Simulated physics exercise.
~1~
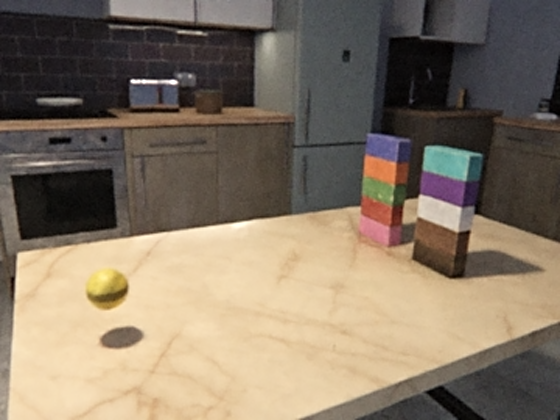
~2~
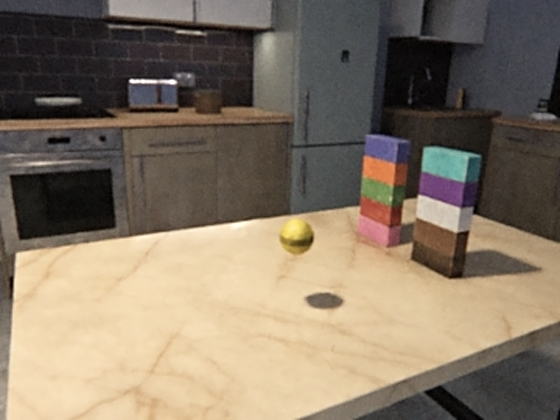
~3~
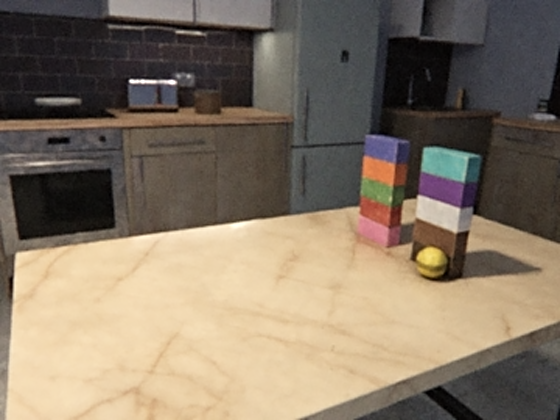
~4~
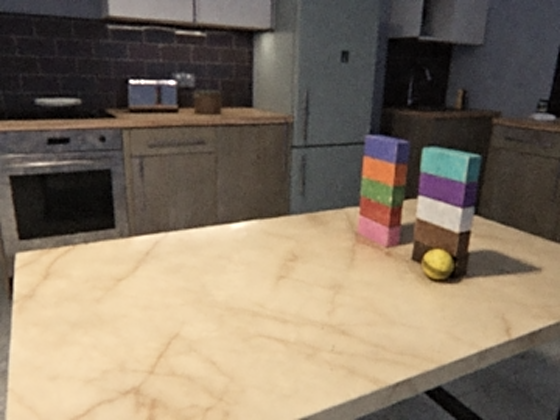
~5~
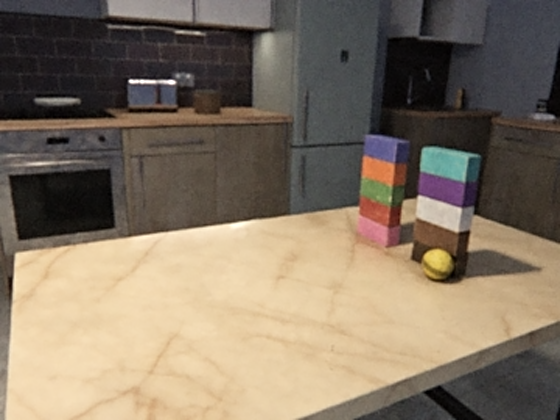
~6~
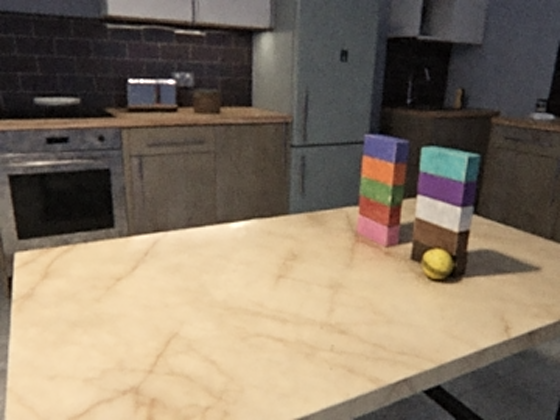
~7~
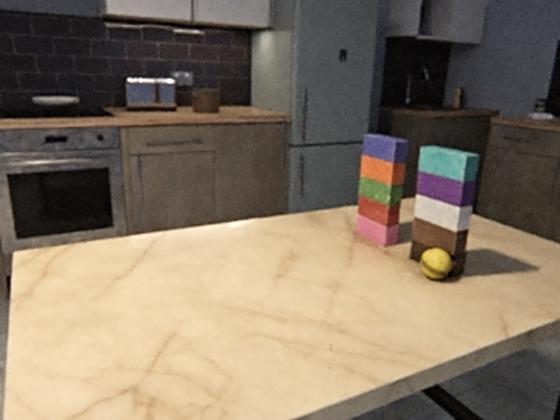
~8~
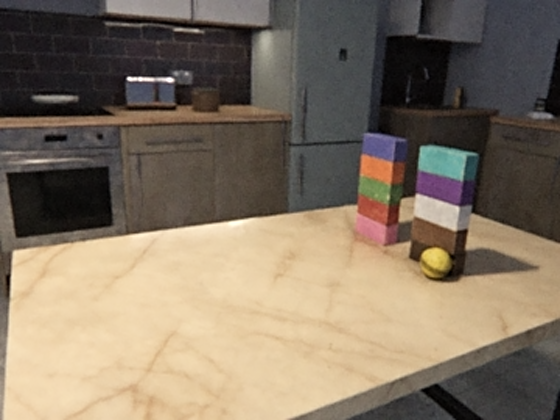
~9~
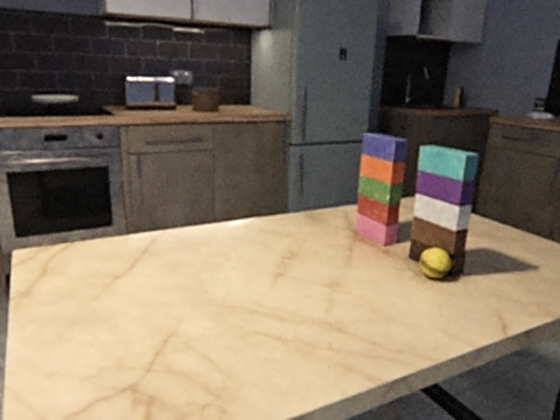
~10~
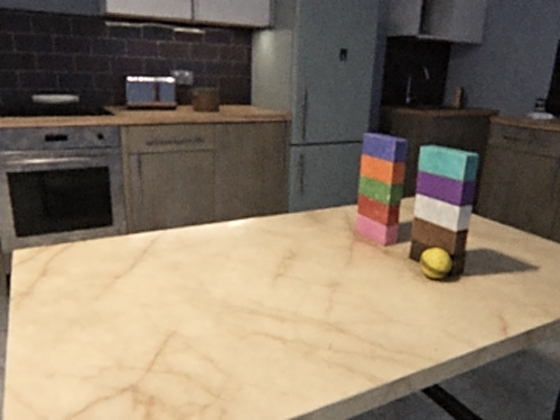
A yellow ball flies in from the left above a pale marbled table in a dim kitchen, seen by a slightly swaying camera. Two stacks of coloured blocks stand toward the right, the left one blue, orange, green, red and pink from top to bottom, the other turquoise, purple, white and brown above a black base. The ball crosses rightward, dropping until it reaches the foot of the turquoise-topped stack. It shifts a touch farther right and comes to rest in front of the base. Both stacks remain upright, with the turquoise block still on top.
